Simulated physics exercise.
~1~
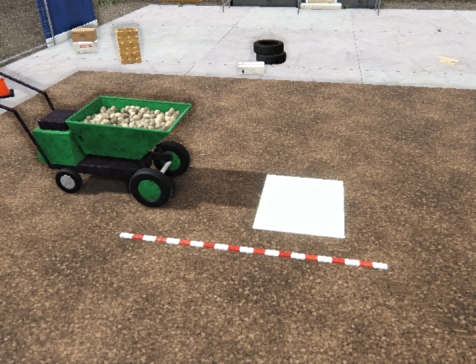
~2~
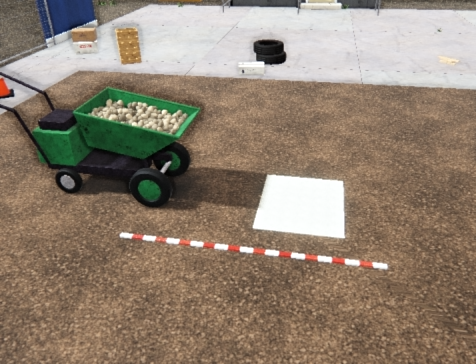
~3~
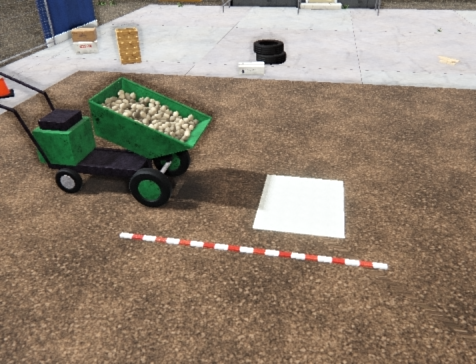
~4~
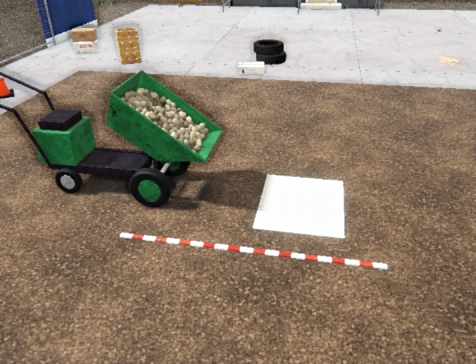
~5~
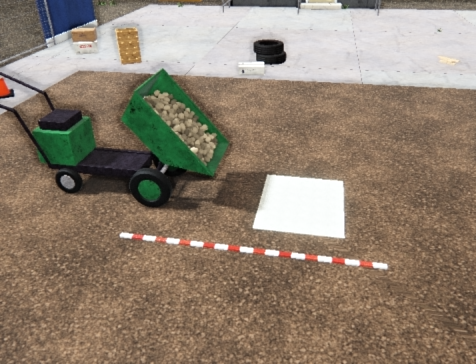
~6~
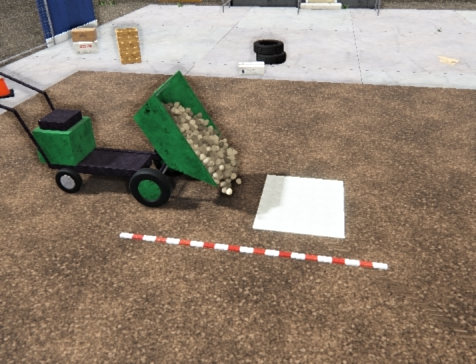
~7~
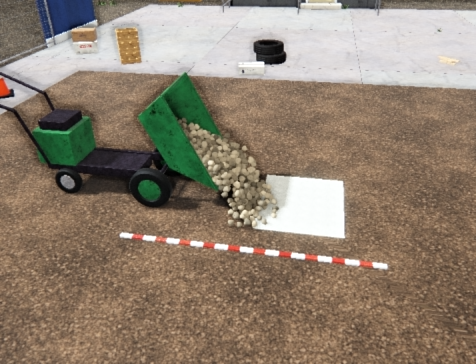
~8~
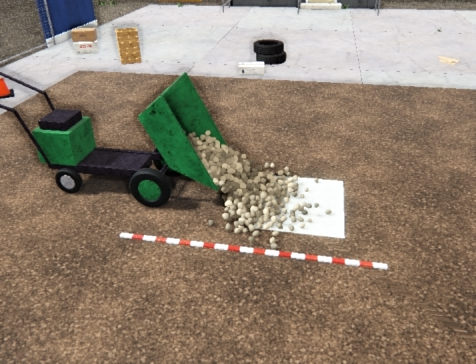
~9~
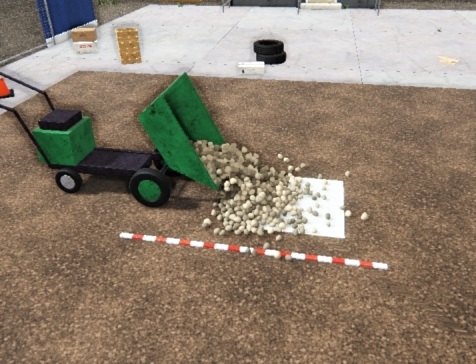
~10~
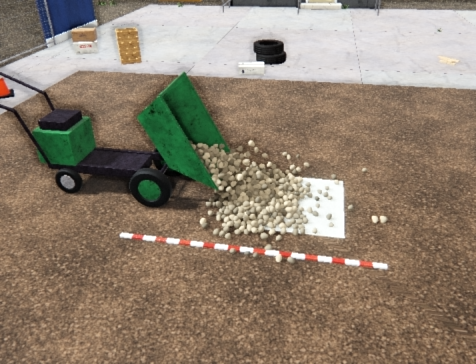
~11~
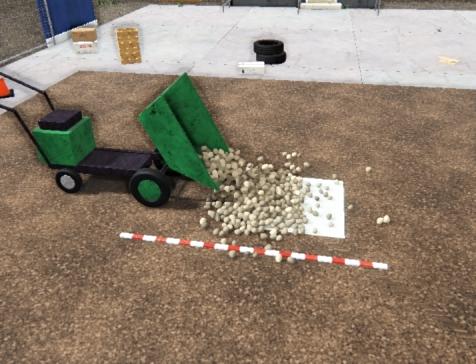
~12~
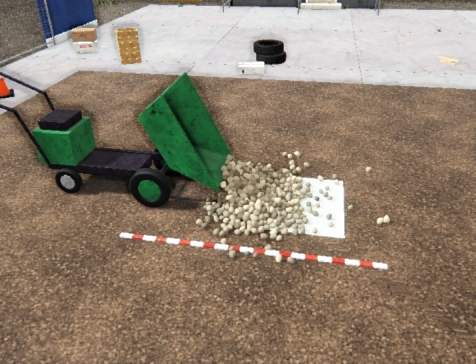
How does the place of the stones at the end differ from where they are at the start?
At the start the stones are up in the green skip of the barrow at the left. At the end they lie lower and farther right, spread on the ground in front of the tipped skip and partly over the white sheet.
